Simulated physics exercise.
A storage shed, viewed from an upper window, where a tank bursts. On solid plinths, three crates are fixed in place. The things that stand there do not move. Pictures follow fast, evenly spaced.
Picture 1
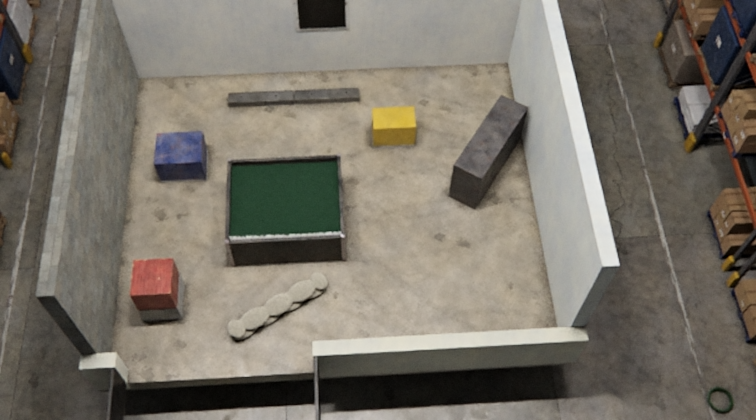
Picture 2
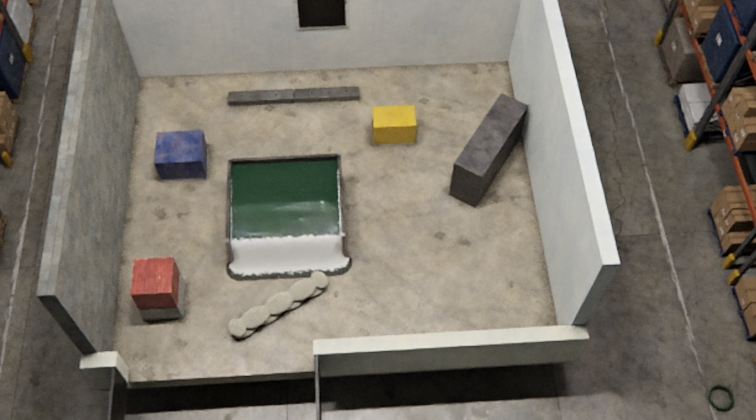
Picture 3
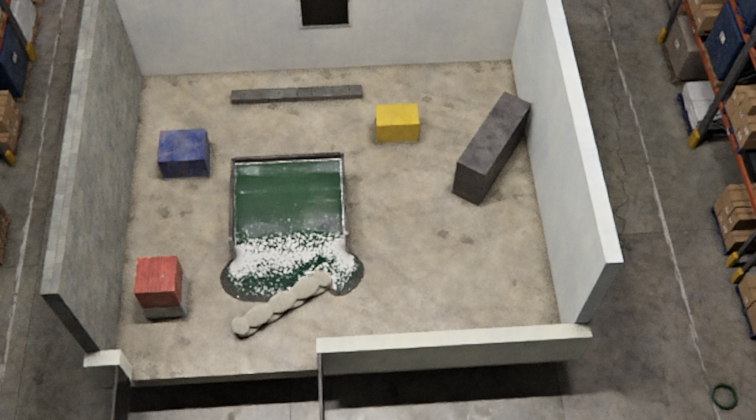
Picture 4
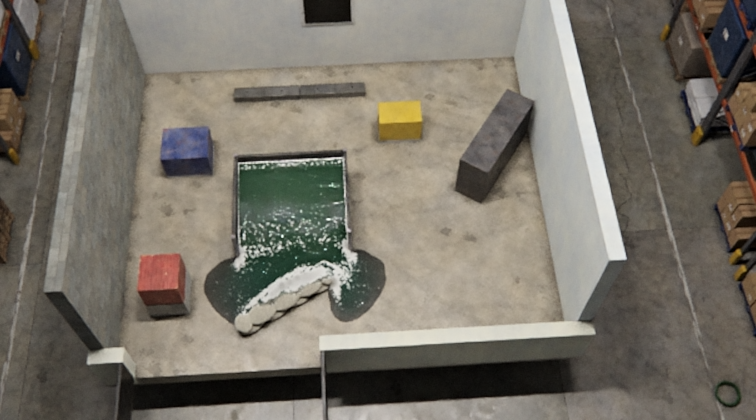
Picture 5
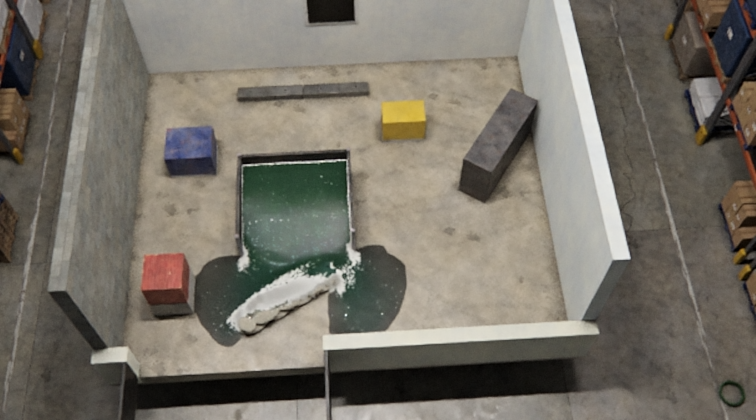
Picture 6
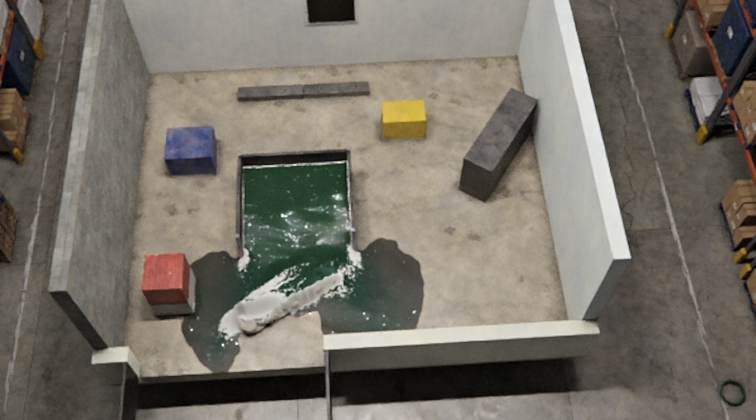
Green water pours from the tank's near side, foams over the pale sandbags and spreads across the floor.
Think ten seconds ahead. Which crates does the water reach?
The yellow crate ends up dry; the blue crate ends up wet; the red crate ends up dry.
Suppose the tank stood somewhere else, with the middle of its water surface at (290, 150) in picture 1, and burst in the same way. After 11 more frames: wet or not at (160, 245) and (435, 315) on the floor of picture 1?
The first is not reached, and then the second is wetted.
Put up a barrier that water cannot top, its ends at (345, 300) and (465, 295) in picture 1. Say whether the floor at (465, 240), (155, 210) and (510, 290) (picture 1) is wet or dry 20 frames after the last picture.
Taking the three spots in order: Soaked, soaked, soaked.
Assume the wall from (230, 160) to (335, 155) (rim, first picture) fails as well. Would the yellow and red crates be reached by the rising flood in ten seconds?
Yellow: Overtopped; red: Not reached.
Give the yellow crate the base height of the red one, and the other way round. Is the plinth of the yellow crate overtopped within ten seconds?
My guess is that the yellow one stays untouched.
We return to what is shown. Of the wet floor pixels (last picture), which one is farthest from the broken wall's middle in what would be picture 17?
I reckon the front has reached (564, 337) by then.
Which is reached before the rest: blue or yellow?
The blue crate.
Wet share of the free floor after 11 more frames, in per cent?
That works out to some 35 in a hundred.
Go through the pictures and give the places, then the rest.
In the first picture, still water in the water tank at (285, 200).
In the second picture, water pours out at (288, 253) and has run to (230, 266).
In the third picture, water pours out at (291, 252) and has run to (226, 280).
In the fourth picture, the front is at (221, 308), out from the gap at (295, 250).
In the fifth picture, the front is at (377, 332), out from the gap at (298, 250).
In the sixth picture, water pours out at (299, 250) and has run to a hidden place.
A moment on, water covers 25 % of the floor; the yellow crate not reached, the blue crate not reached, the red crate water round its plinth.
Next, water covers 35 % of the floor; the yellow crate not reached, the blue crate not reached, the red crate water round its plinth.
Then, water covers 45 % of the floor; the yellow crate not reached, the blue crate water round its plinth, the red crate water round its plinth.
Later, water covers 60 % of the floor; the yellow crate not reached, the blue crate water round its plinth, the red crate water round its plinth.
In the end, water covers 85 % of the floor; the yellow crate stayed above the water, the blue crate was topped, the red crate stayed above the water.
